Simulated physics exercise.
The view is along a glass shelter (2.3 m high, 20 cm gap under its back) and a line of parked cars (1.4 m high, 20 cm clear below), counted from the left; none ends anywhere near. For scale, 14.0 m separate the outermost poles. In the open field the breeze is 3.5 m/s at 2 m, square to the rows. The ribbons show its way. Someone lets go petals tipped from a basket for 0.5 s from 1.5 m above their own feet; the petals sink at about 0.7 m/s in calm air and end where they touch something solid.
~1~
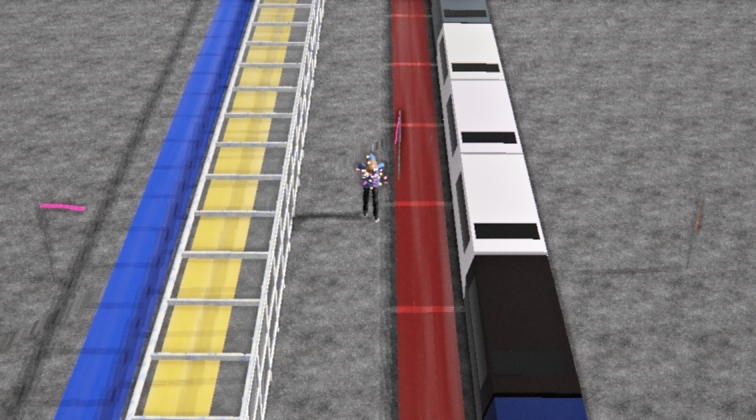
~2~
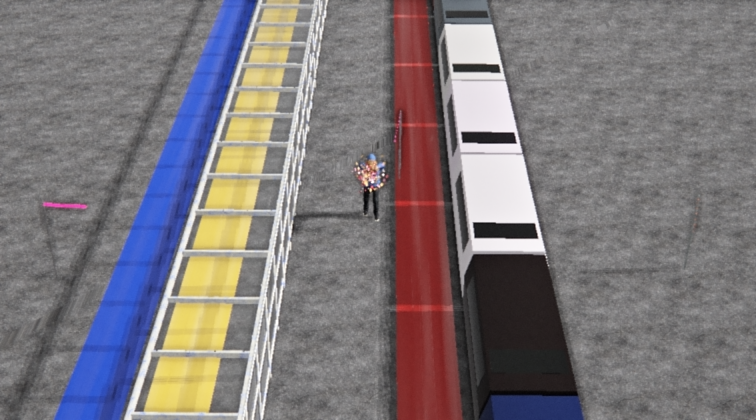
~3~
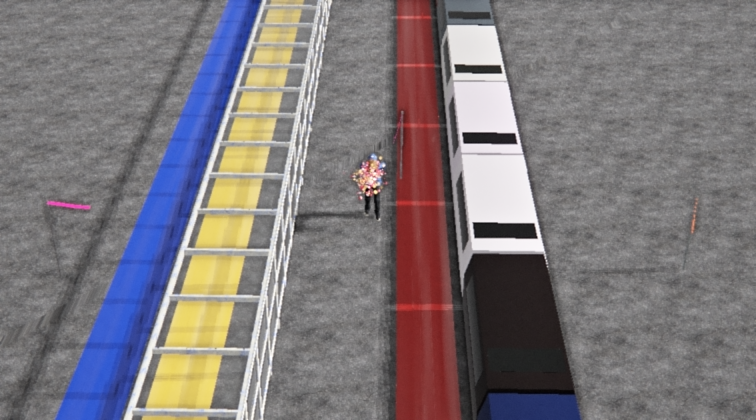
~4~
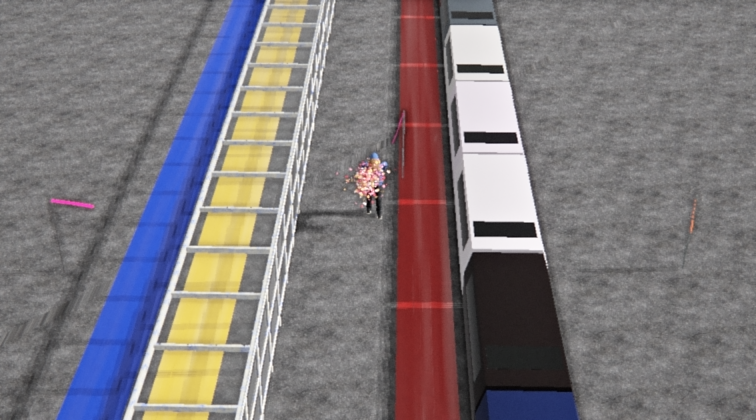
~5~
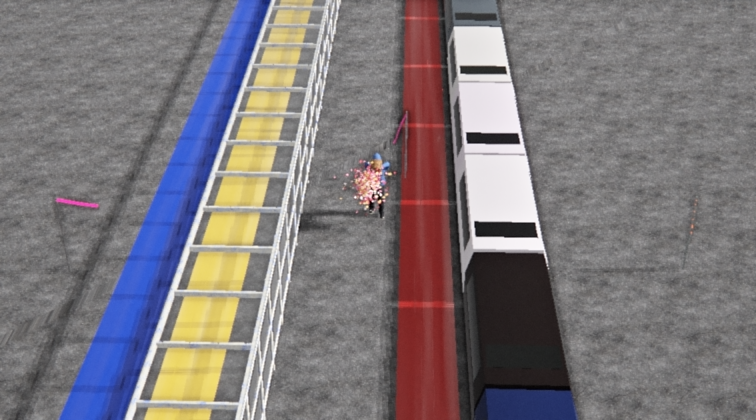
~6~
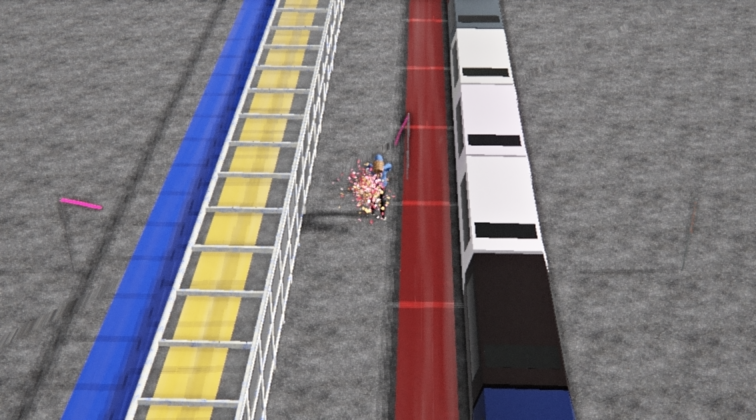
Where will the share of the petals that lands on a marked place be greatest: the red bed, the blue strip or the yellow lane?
It is red that catches most.
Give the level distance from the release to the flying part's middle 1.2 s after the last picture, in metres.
About 0.0 m.
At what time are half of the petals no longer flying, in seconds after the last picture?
Near 1.6 s.
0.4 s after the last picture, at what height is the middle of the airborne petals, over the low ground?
Roughly 0.8 m up.
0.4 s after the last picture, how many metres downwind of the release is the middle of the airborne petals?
Roughly 0.0 m.
Then, 0.4 s after the last picture, 99 % is in the air or yet to come; 0 % lies on the blue strip, 0 % on the red bed and 0 % on the yellow lane; the middle of what still flies is 0.7 m above the low ground, near (368, 202).
Then, 1.2 s after the last picture, 69 % is in the air or yet to come; 0 % lies on the blue strip, 8 % on the red bed and 0 % on the yellow lane; the middle of what still flies is 0.3 m above the low ground, near (385, 215).
Then, 2.7 s after the last picture, 15 % is in the air or yet to come; 0 % lies on the blue strip, 40 % on the red bed and 0 % on the yellow lane; the middle of what still flies is 0.3 m above the low ground, near (426, 214).
Then, 7.2 s after the last picture, 3 % is in the air or yet to come; 0 % lies on the blue strip, 50 % on the red bed and 0 % on the yellow lane.
Then, 44.2 s after the last picture, 0 % is in the air or yet to come; 0 % lies on the blue strip, 52 % on the red bed and 0 % on the yellow lane.
